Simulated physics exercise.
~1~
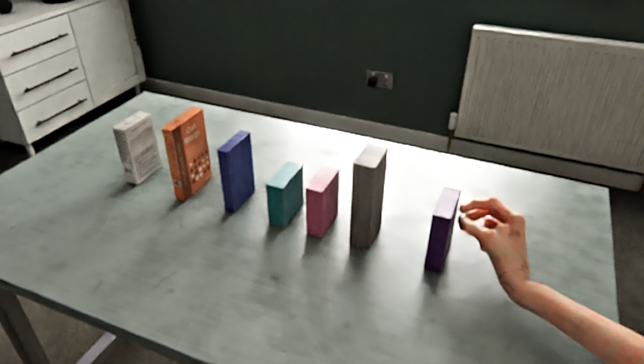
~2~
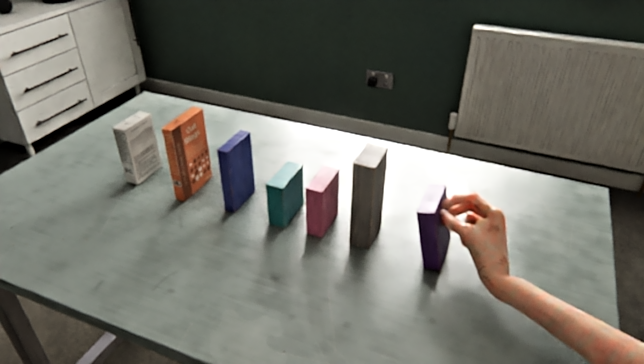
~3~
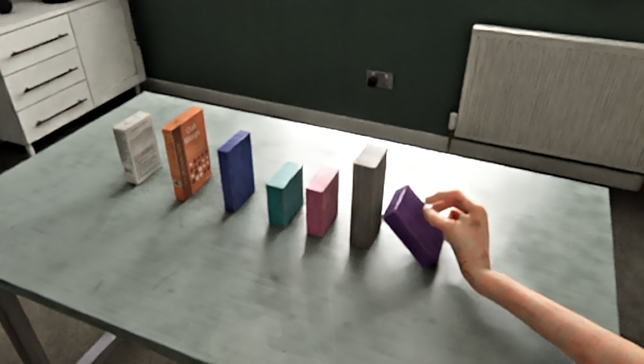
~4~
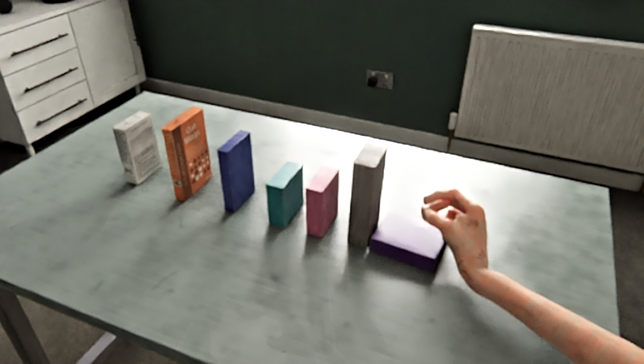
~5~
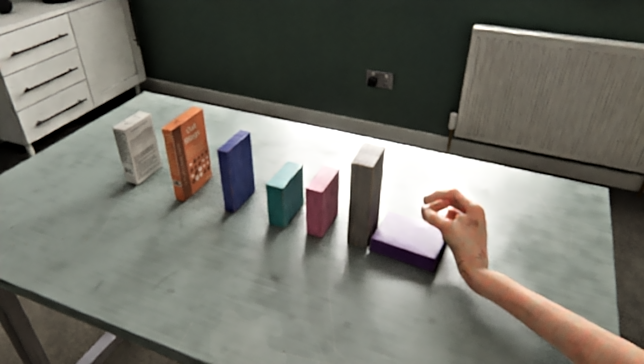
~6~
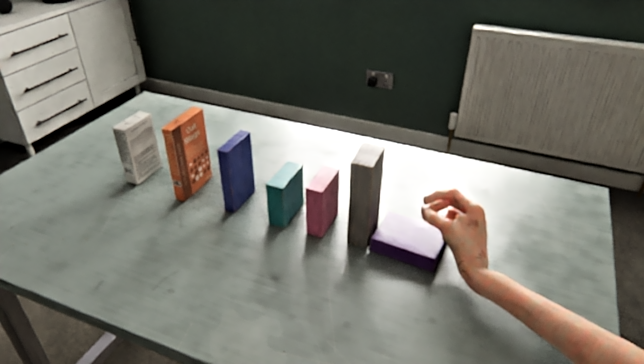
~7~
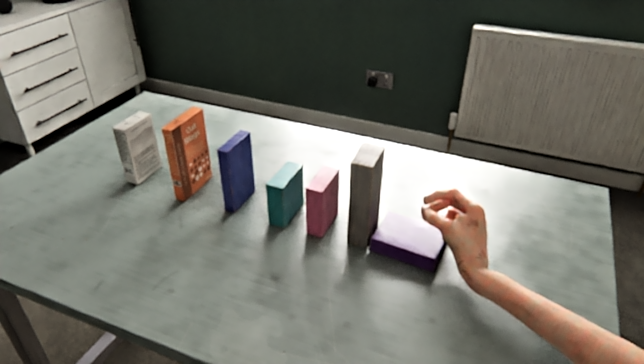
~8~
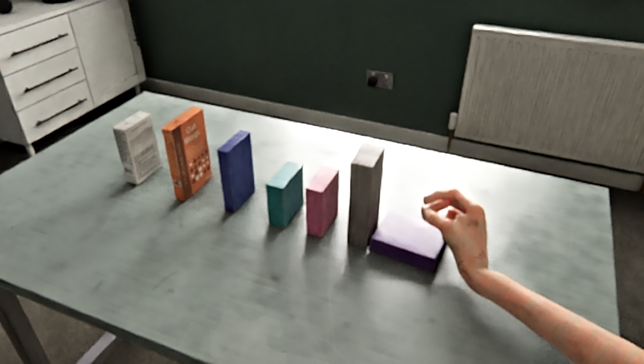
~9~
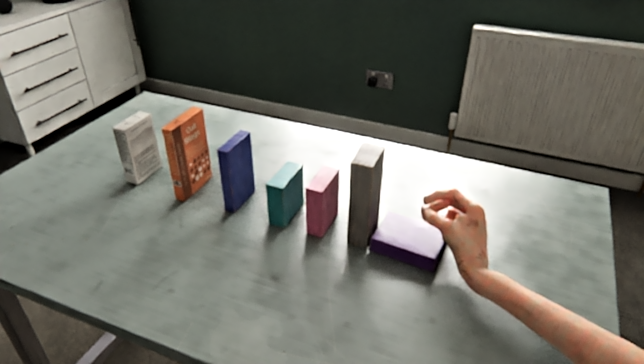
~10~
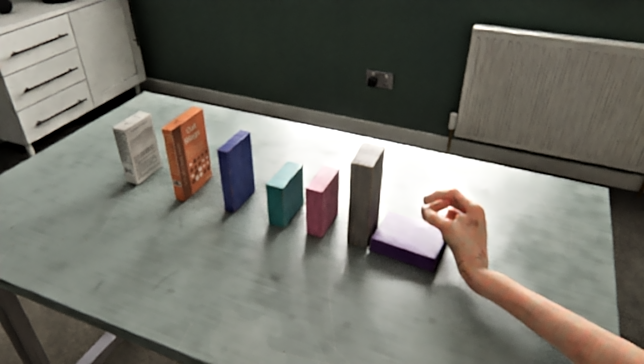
In the video, a hand nudges the top of a purple block at the right end of a spaced row of upright boxes and blocks on a table. It tips left and falls flat beside the tall grey block, while the rest of the row stays standing.
